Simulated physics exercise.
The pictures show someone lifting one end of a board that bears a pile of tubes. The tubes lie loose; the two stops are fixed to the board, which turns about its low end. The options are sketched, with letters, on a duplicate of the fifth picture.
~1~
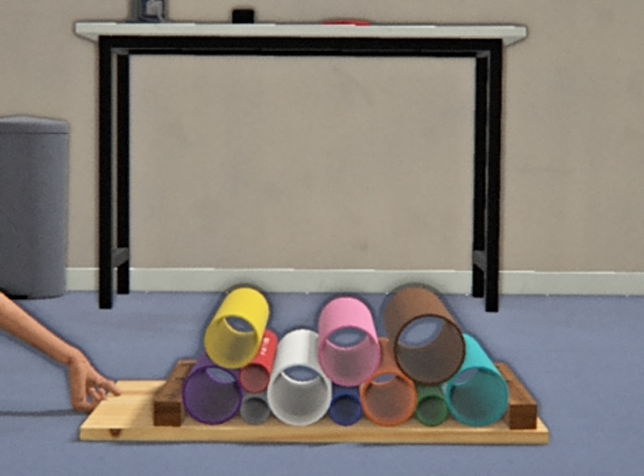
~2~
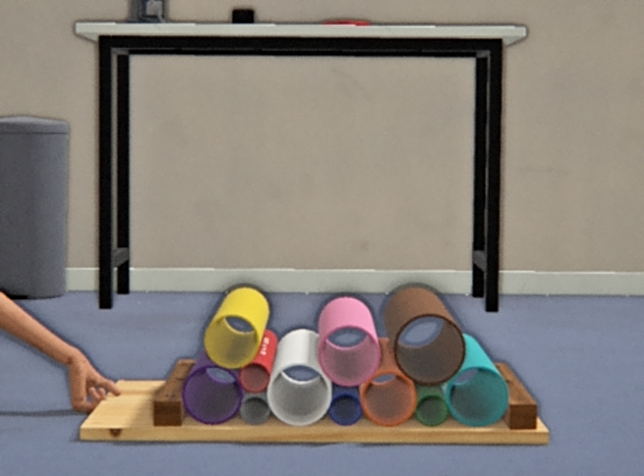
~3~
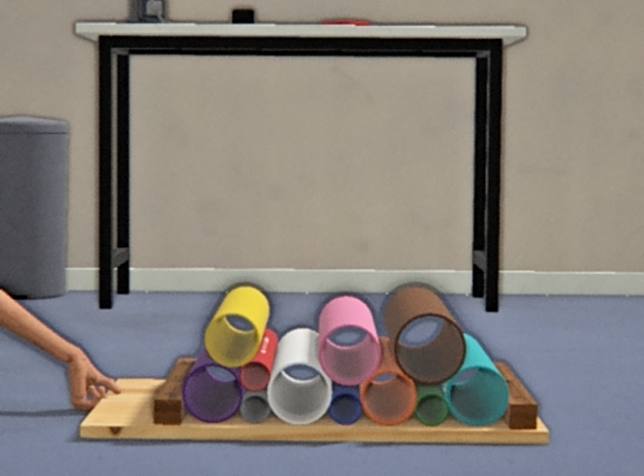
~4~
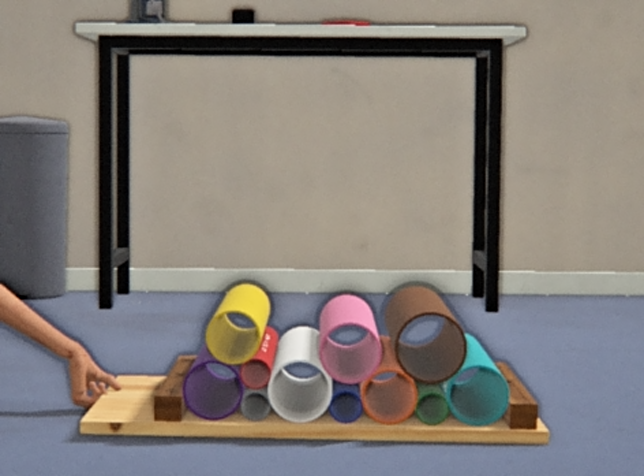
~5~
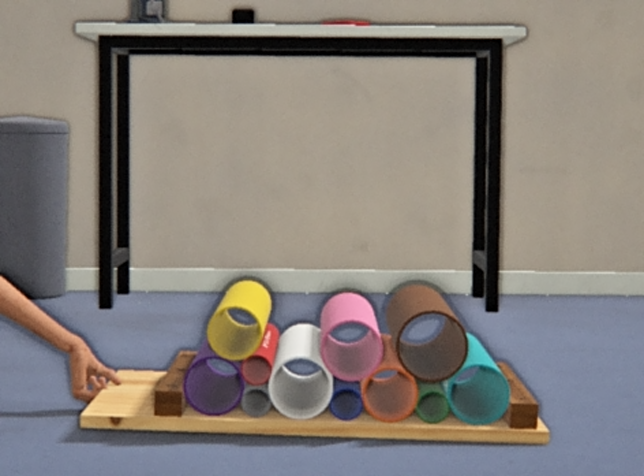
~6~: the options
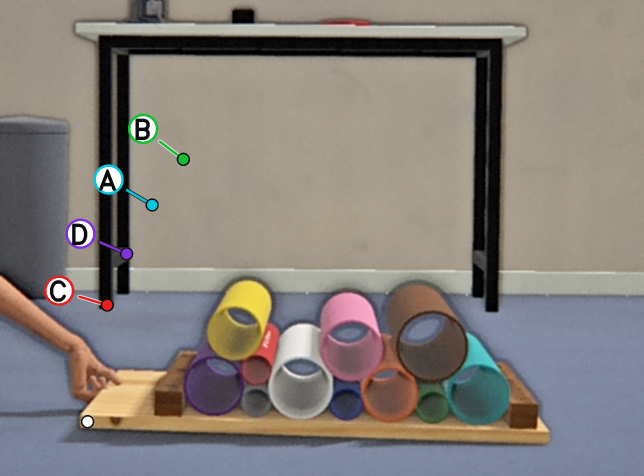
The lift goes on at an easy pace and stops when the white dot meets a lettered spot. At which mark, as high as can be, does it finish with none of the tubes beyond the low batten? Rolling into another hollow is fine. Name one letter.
Stop at B.
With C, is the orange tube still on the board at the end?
Yes, with C.
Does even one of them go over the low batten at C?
No.
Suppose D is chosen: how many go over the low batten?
With D, none.
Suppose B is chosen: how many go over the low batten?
With B, none.
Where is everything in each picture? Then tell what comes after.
Green tube (432, 410); turquoise tube (478, 397); red tube (255, 378), in the first picture.
Red tube (255, 377); brown tube (430, 349), in the second picture.
Board (315, 397); purple tube (213, 393); grey tube (255, 409); green tube (432, 410), in the third picture.
Board (315, 395); purple tube (213, 391); grey tube (255, 406), in the fourth picture.
Board (316, 392); purple tube (214, 386); grey tube (256, 402), in the fifth picture.
On the marked copy, A at (152, 205); B at (184, 159); C at (108, 305); D at (127, 254); the white dot at (88, 422).
Taking B. A third of the way, board at 20°.
Two thirds of the way, board at 37°.
When it is over, board at 37°, none over the low batten.
As for the rest, A none over the low batten; C none over the low batten; D none over the low batten.
